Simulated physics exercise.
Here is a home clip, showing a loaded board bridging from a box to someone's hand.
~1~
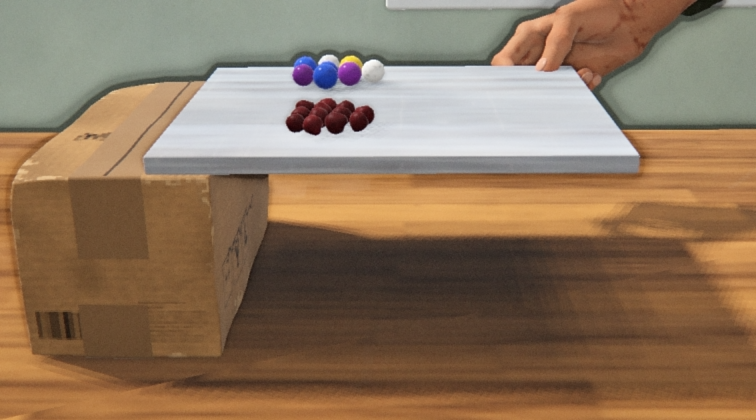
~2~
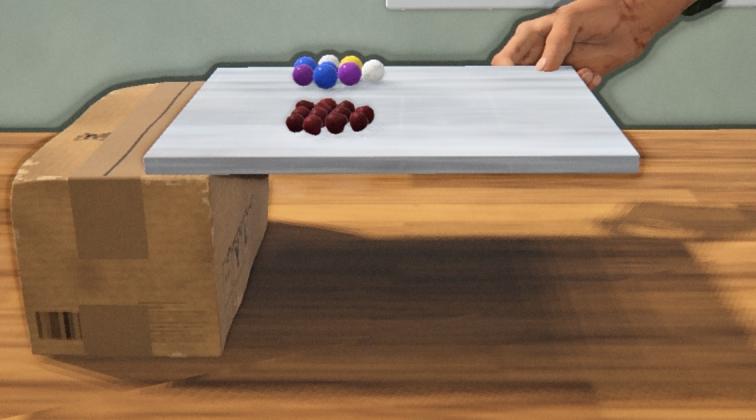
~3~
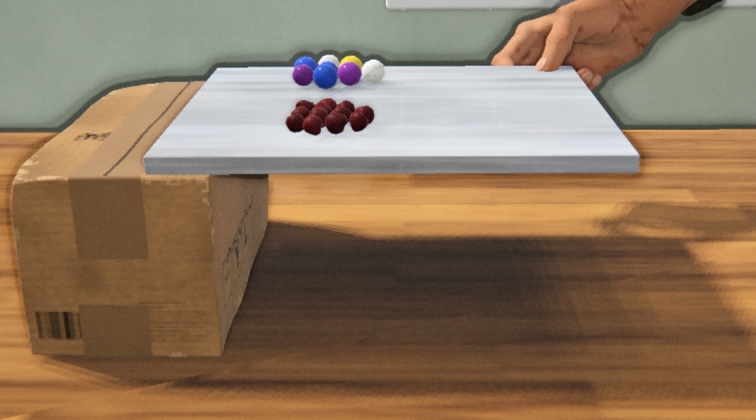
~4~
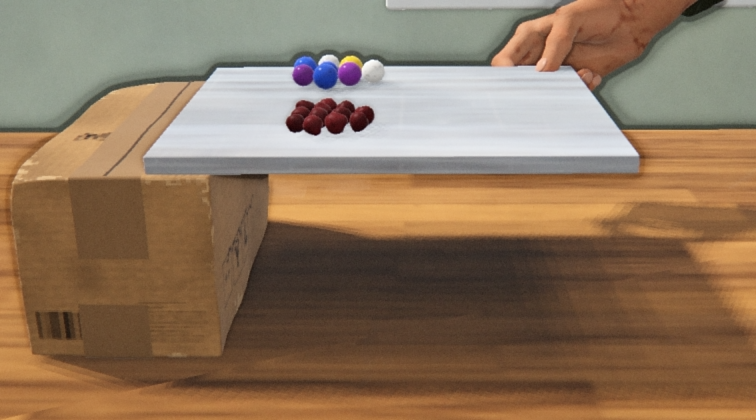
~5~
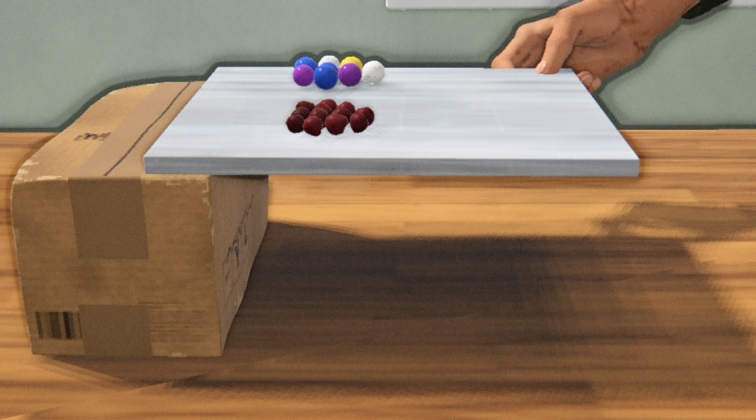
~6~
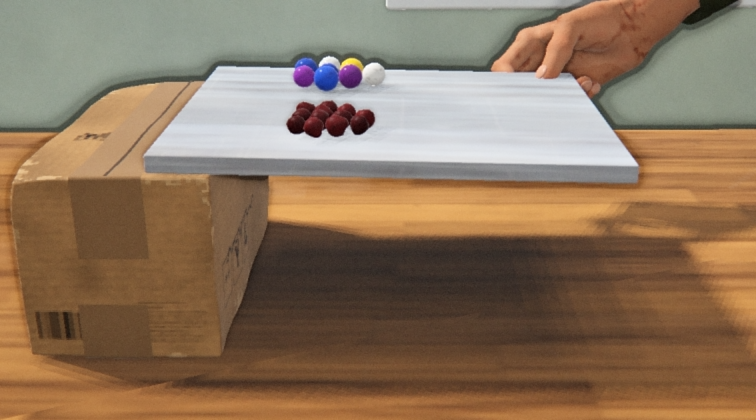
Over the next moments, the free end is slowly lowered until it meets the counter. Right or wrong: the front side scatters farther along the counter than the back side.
Wrong, the back side does.
Then, 0.32 s later than the last frame, board sloping at 10°; front handful every one still on the board; back handful every one still on the board.
Then, 0.73 s later than the last frame, board sloping at 22°; front handful every one still on the board; back handful roughly two thirds still on the board.
Then, 1.17 s later than the last frame, board resting at 29°; front handful mostly less than half a board's length out; back handful mostly up to a board's length out.
When it is over, board resting at 29°; front handful mostly up to a board's length out; back handful mostly more than two board lengths out, the larger part gone off the counter; the back handful has gone farther.
